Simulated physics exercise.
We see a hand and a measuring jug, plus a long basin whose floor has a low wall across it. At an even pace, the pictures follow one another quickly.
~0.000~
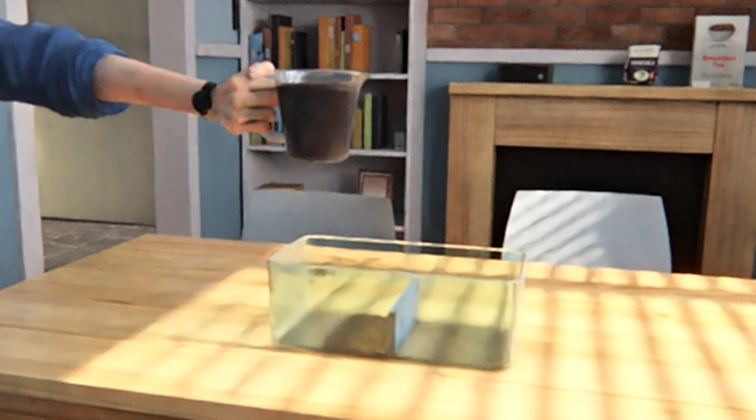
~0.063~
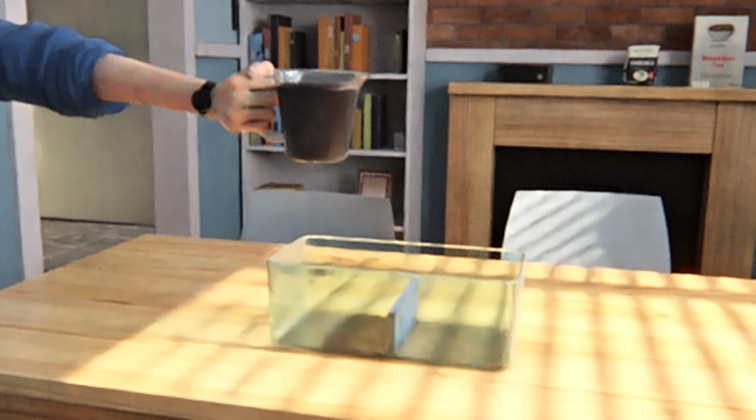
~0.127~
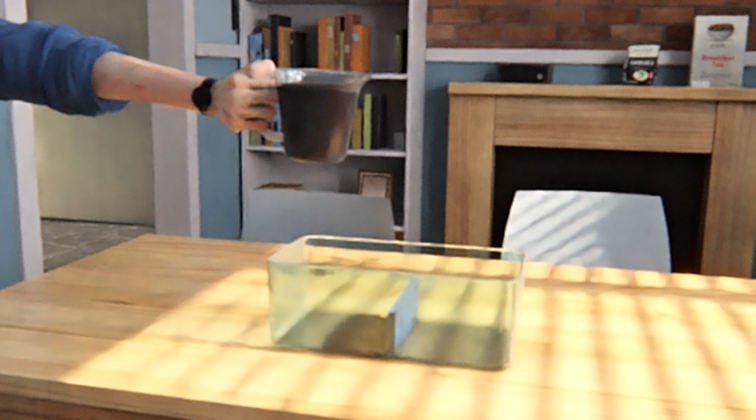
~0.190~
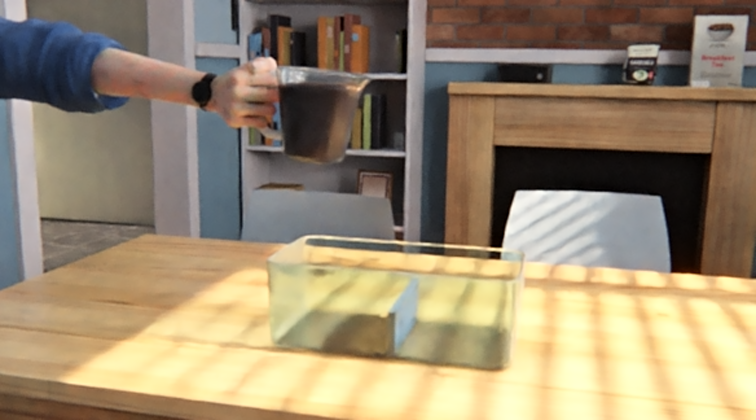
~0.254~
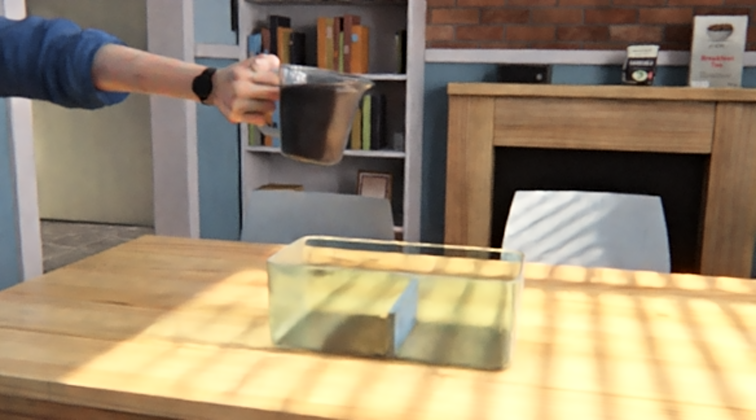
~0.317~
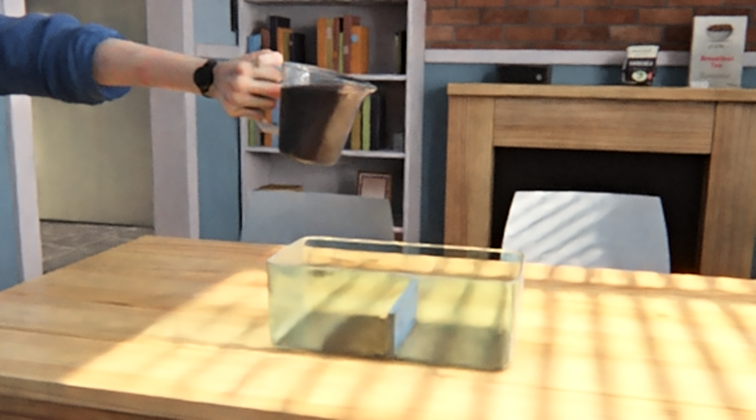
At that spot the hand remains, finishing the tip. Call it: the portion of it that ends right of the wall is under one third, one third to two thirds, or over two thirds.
Over two thirds.
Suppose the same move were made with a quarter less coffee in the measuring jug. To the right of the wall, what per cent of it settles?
Estimated share: Around 70 %.
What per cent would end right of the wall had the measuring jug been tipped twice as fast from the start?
Something like 65 percent.
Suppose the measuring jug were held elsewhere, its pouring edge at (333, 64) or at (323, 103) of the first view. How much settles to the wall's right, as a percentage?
Roughly 15 % and 5 %.
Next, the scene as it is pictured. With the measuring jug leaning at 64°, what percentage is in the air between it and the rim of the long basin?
Estimated: 20 per cent or thereabouts.
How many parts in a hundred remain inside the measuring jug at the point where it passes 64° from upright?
I'd put it at some 70 in a hundred.
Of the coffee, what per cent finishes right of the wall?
Share approx. 80 per cent.
A moment on, the measuring jug is tipped part way and 72 per cent is still to pour, 0 is left of the wall and 8 right of it.
Next, the measuring jug is tipped on its side and 16 per cent is still to pour, 1 is left of the wall and 62 right of it.
Then the measuring jug is tipped right over and 0 per cent is still to pour, 18 is left of the wall and 79 right of it.
Later the measuring jug is tipped right over and 0 per cent is still to pour, 19 is left of the wall and 79 right of it.
Finally, 19 per cent lies left of the wall, 79 right of it and 2 outside.
